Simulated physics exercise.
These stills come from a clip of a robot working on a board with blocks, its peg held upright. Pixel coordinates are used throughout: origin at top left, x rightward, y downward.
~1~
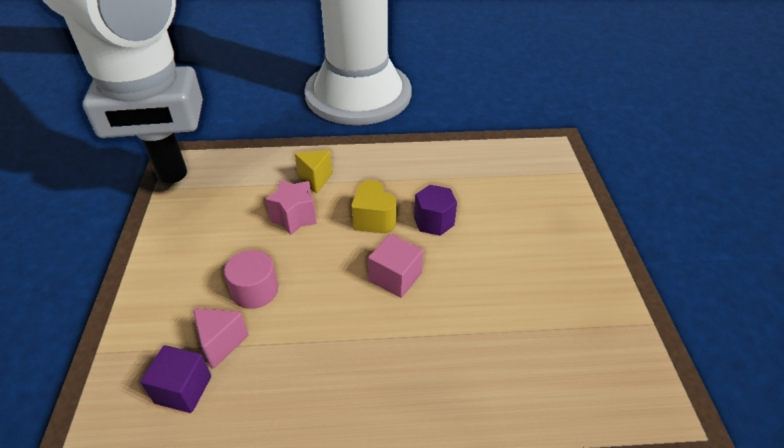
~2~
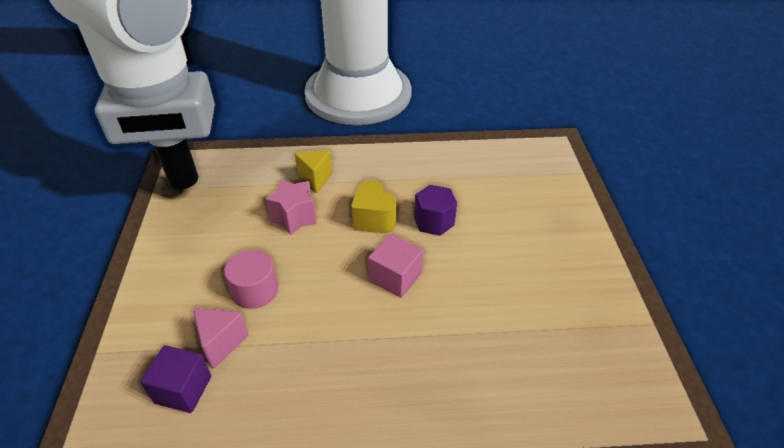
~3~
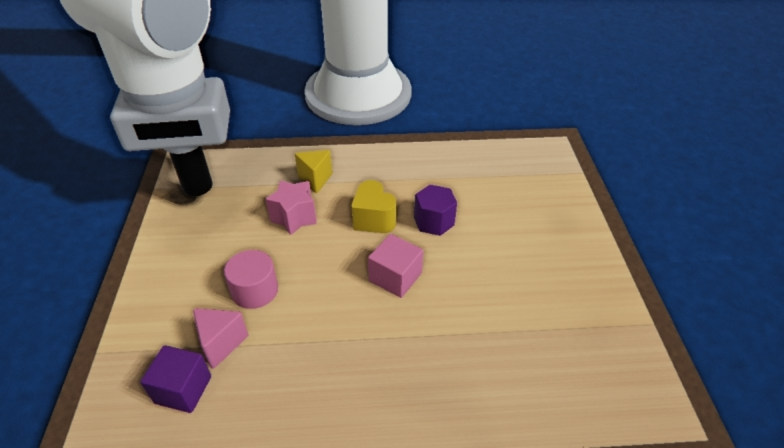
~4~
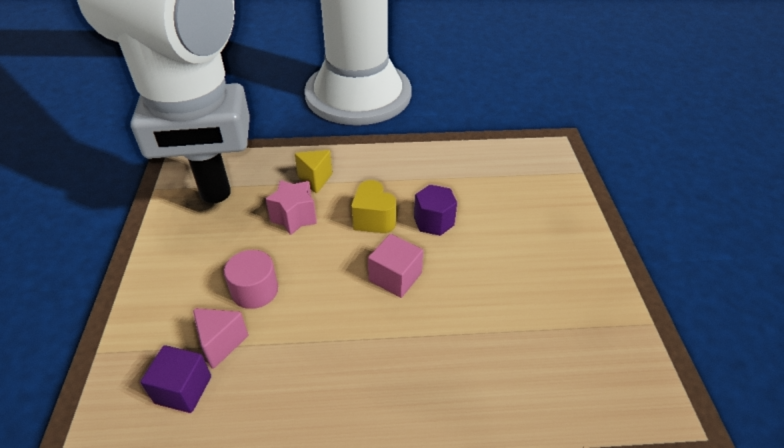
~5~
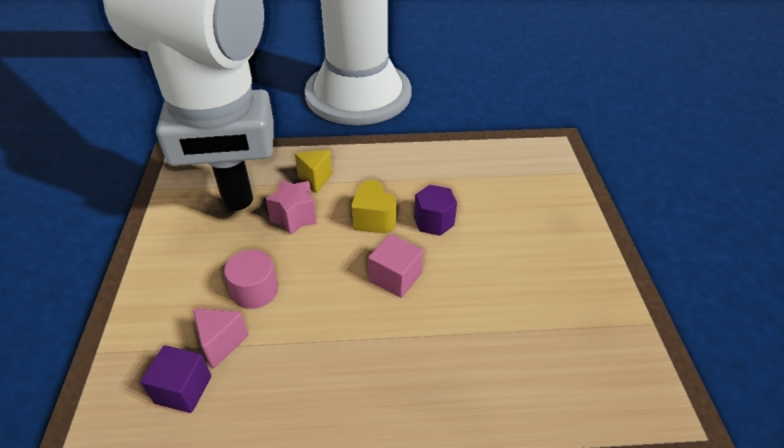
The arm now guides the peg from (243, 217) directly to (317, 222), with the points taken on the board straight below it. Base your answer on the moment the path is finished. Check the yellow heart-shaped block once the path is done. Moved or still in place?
That block will leave its spot.
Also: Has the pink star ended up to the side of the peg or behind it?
I'd say no.
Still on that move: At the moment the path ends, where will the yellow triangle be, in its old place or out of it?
When the path is over, the yellow triangle is still on its spot.
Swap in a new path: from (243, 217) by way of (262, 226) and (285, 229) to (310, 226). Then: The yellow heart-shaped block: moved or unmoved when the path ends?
By the time the path is finished, it has hardly shifted at all.
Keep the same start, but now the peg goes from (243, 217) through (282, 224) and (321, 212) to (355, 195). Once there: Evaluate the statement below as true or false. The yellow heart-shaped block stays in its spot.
Verdict: False.
What follows on the original path. Halfway along, peg (277, 204); pink star (308, 196), turned 20° anticlockwise.
At the end, peg (315, 207); pink star (347, 199), turned 20° anticlockwise; yellow triangle unmoved; yellow heart-shaped block (390, 196).
